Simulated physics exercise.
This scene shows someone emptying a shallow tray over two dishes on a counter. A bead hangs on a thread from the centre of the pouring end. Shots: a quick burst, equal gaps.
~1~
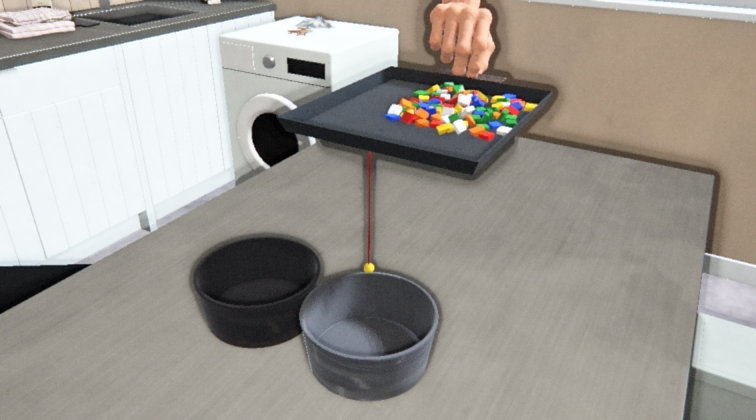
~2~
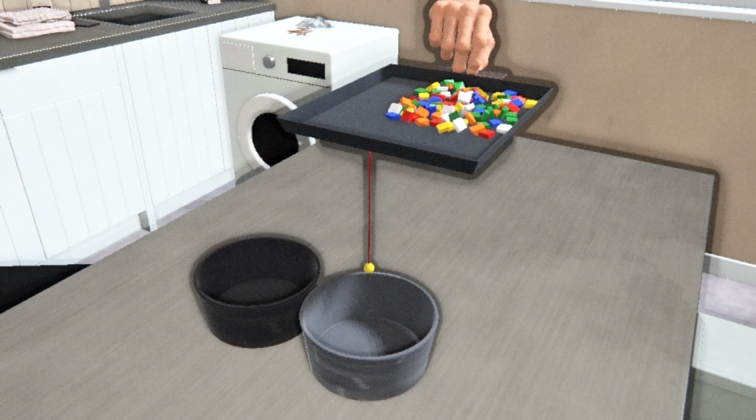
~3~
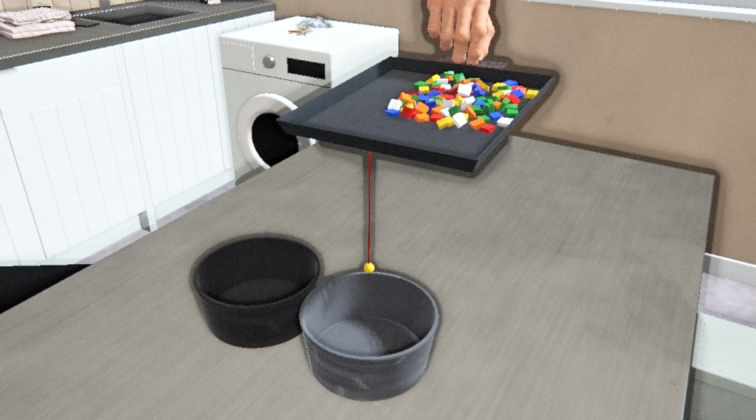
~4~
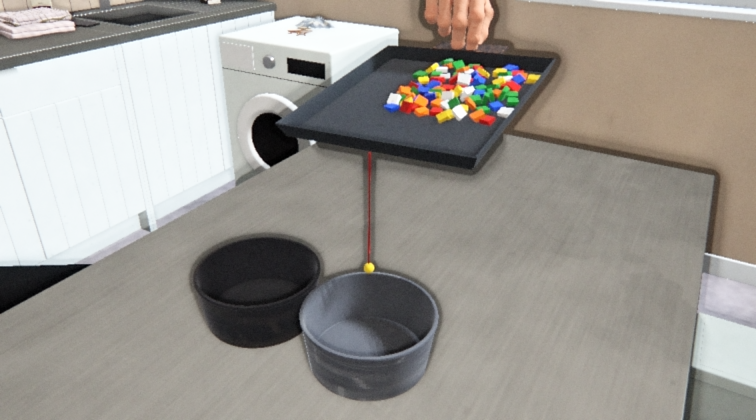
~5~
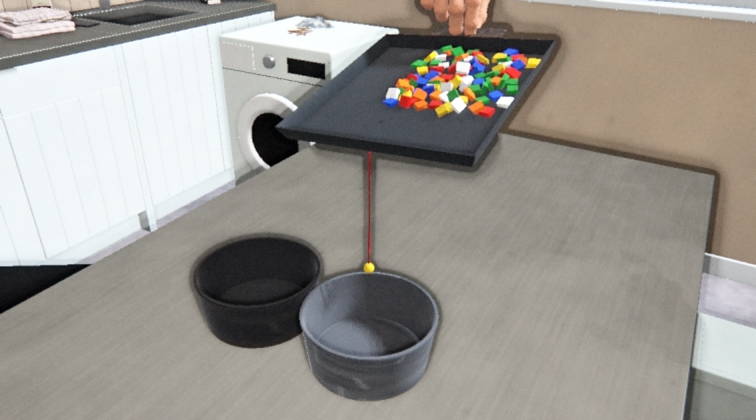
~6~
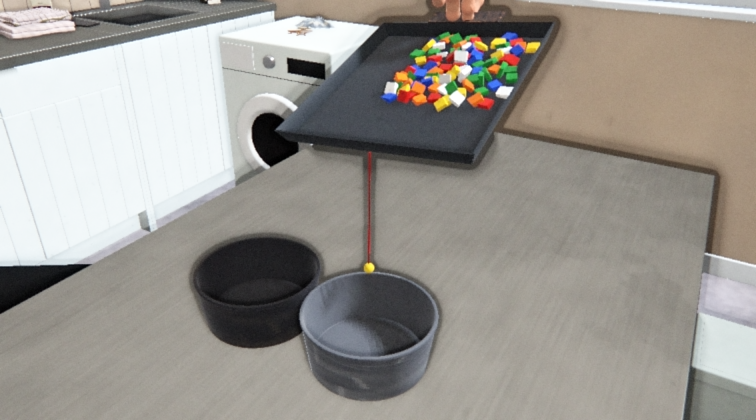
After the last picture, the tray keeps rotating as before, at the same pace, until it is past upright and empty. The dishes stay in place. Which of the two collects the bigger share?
Most of the load heads over to the left dish, I'd guess.
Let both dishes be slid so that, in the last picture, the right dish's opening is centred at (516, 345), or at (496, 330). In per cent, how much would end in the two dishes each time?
In turn about 20 and about 30 percent.
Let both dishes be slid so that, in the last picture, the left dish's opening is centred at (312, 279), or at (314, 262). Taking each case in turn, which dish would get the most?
The first time it's the left-side dish, the second time it's the left-side dish.
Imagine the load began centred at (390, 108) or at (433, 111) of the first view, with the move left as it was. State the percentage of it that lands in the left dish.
About 80 % and 70 %.
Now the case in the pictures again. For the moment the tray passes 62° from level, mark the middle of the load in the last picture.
Near (329, 144).
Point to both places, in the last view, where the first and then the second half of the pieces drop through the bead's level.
First near (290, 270), later near (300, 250).
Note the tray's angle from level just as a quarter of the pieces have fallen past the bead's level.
Close to 75 degrees, I reckon.
Shortly afterwards, tray tipped steeply; the bulk on the tray; near a quarter in the air.
Next, tray tipped right over; only a few on the tray; a little in the right dish; near half in the left dish; a little outside both; near a quarter in the air.
Some moments later, tray tipped past a quarter turn; near a quarter in the right dish; near two thirds in the left dish; a little outside both.
In the end, tray tipped past a quarter turn; near a quarter in the right dish; near two thirds in the left dish; a little outside both.
